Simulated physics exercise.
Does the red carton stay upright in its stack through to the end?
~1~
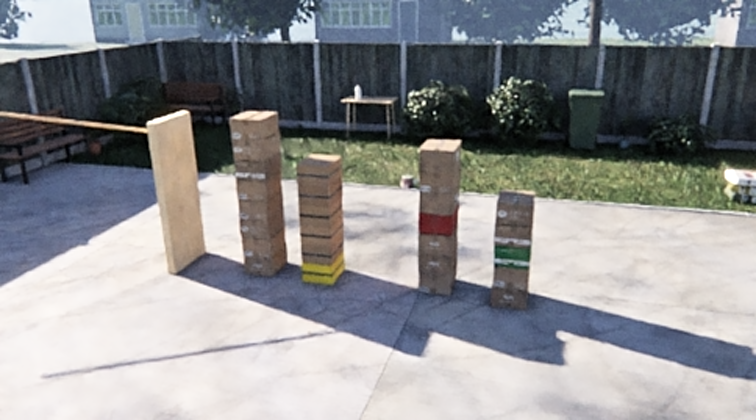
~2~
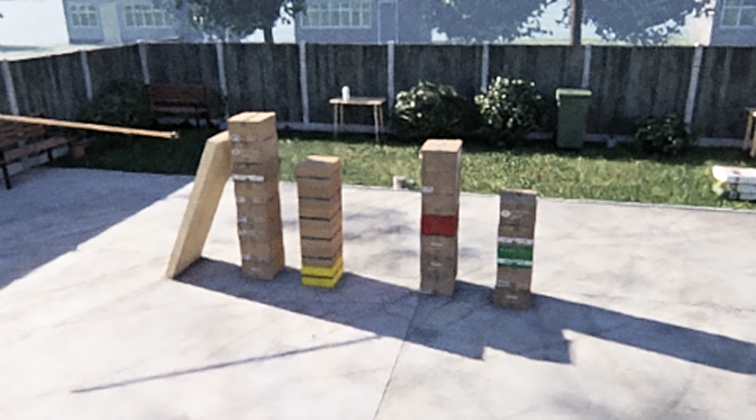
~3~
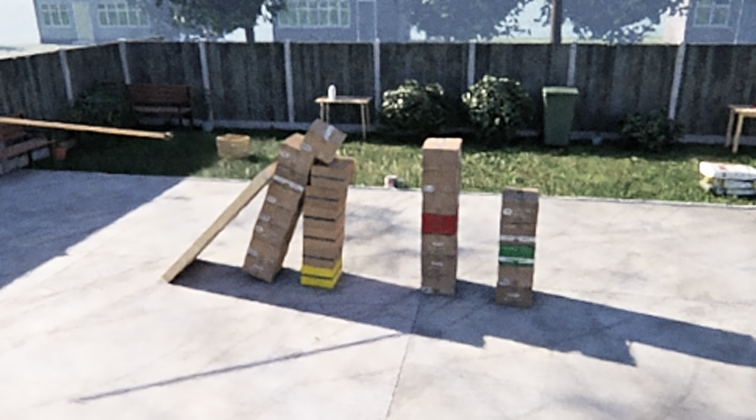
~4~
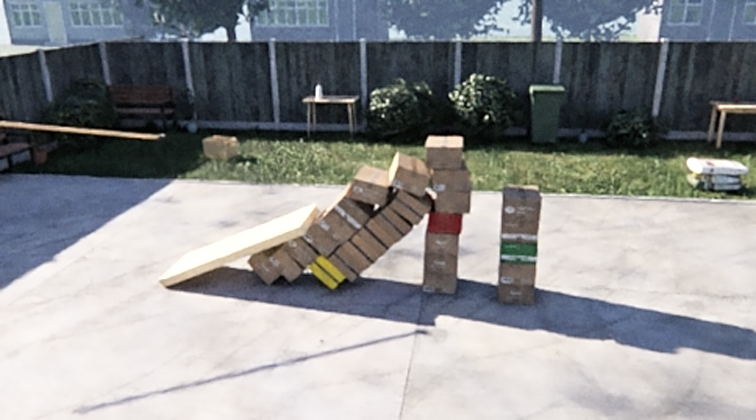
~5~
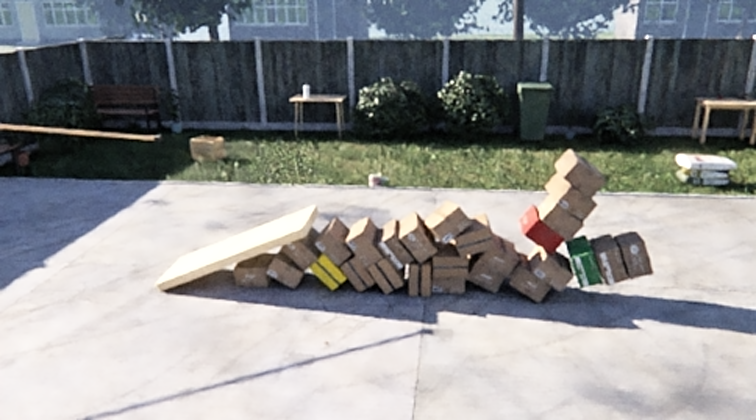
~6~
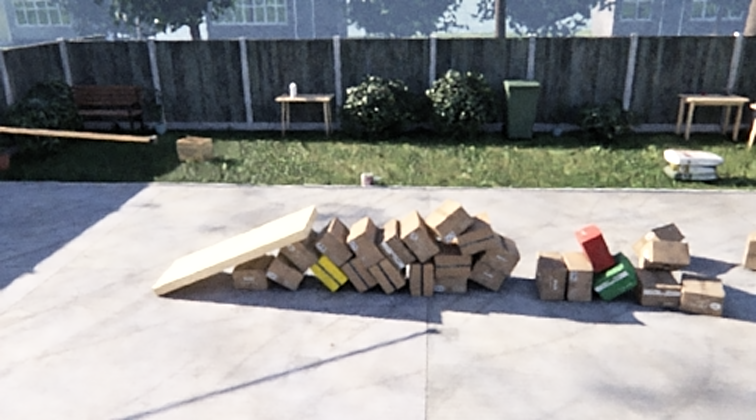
No, the red carton falls when its stack topples to the right. It ends well tilted among the scattered cartons, resting against the green one.
